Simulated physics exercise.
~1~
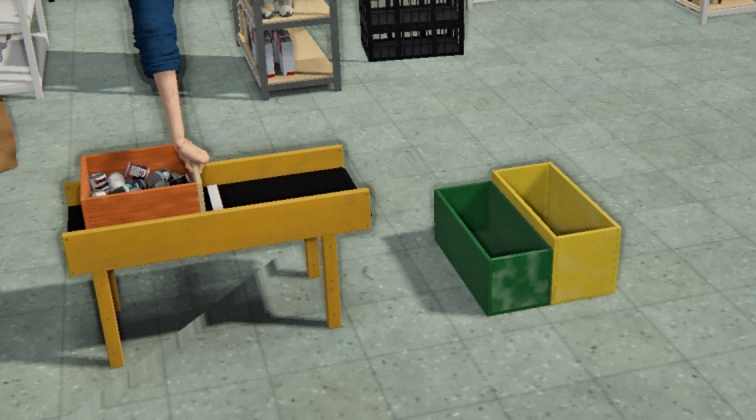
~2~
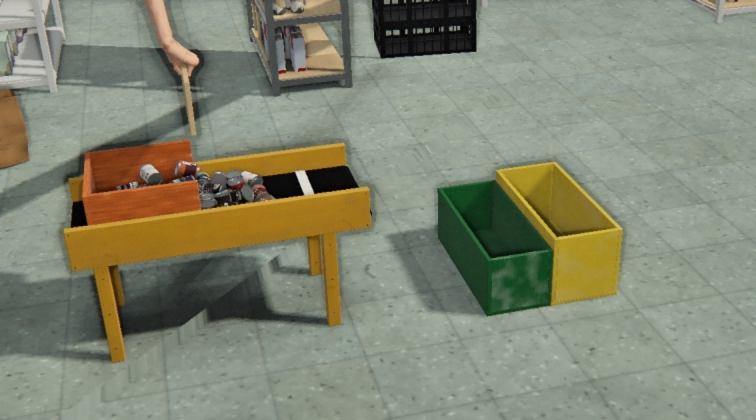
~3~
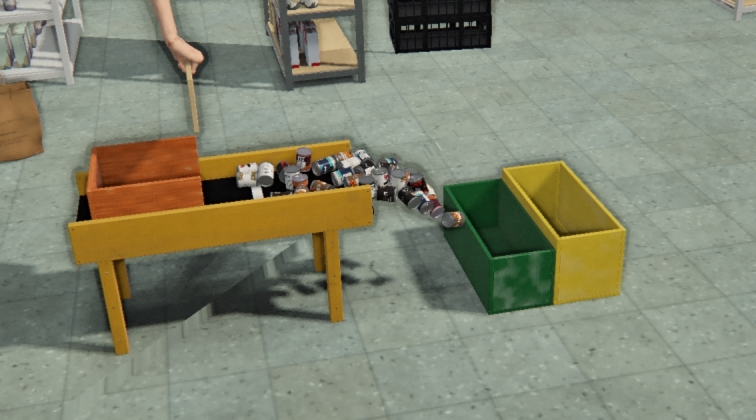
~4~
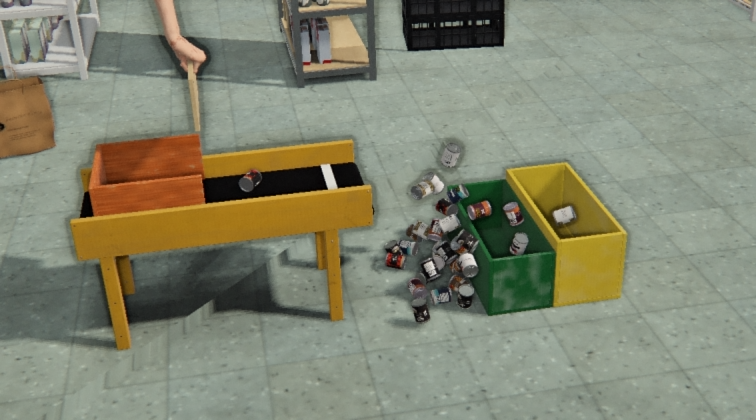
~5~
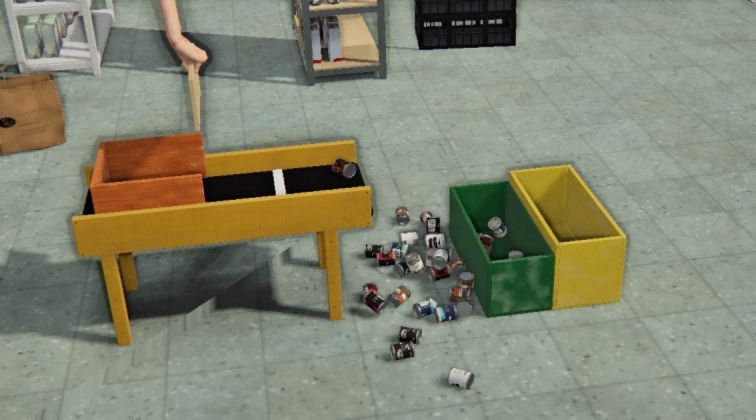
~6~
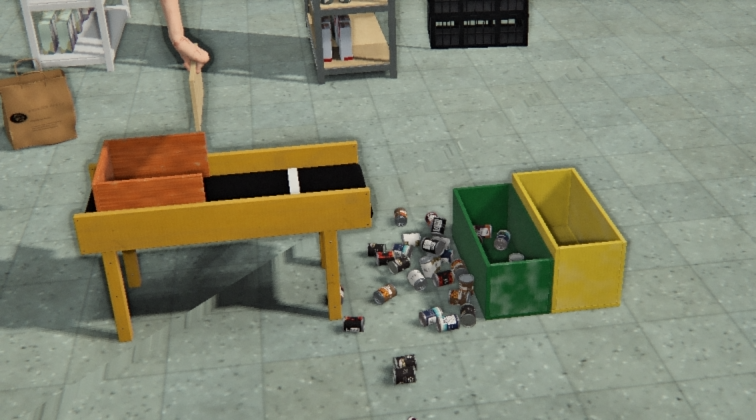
In this clip, a hand lifts a gate from an orange pen, and a striped belt carries a heap of small tins right and spills them off its end. Most land on the floor short of the green bin, with a few inside it.
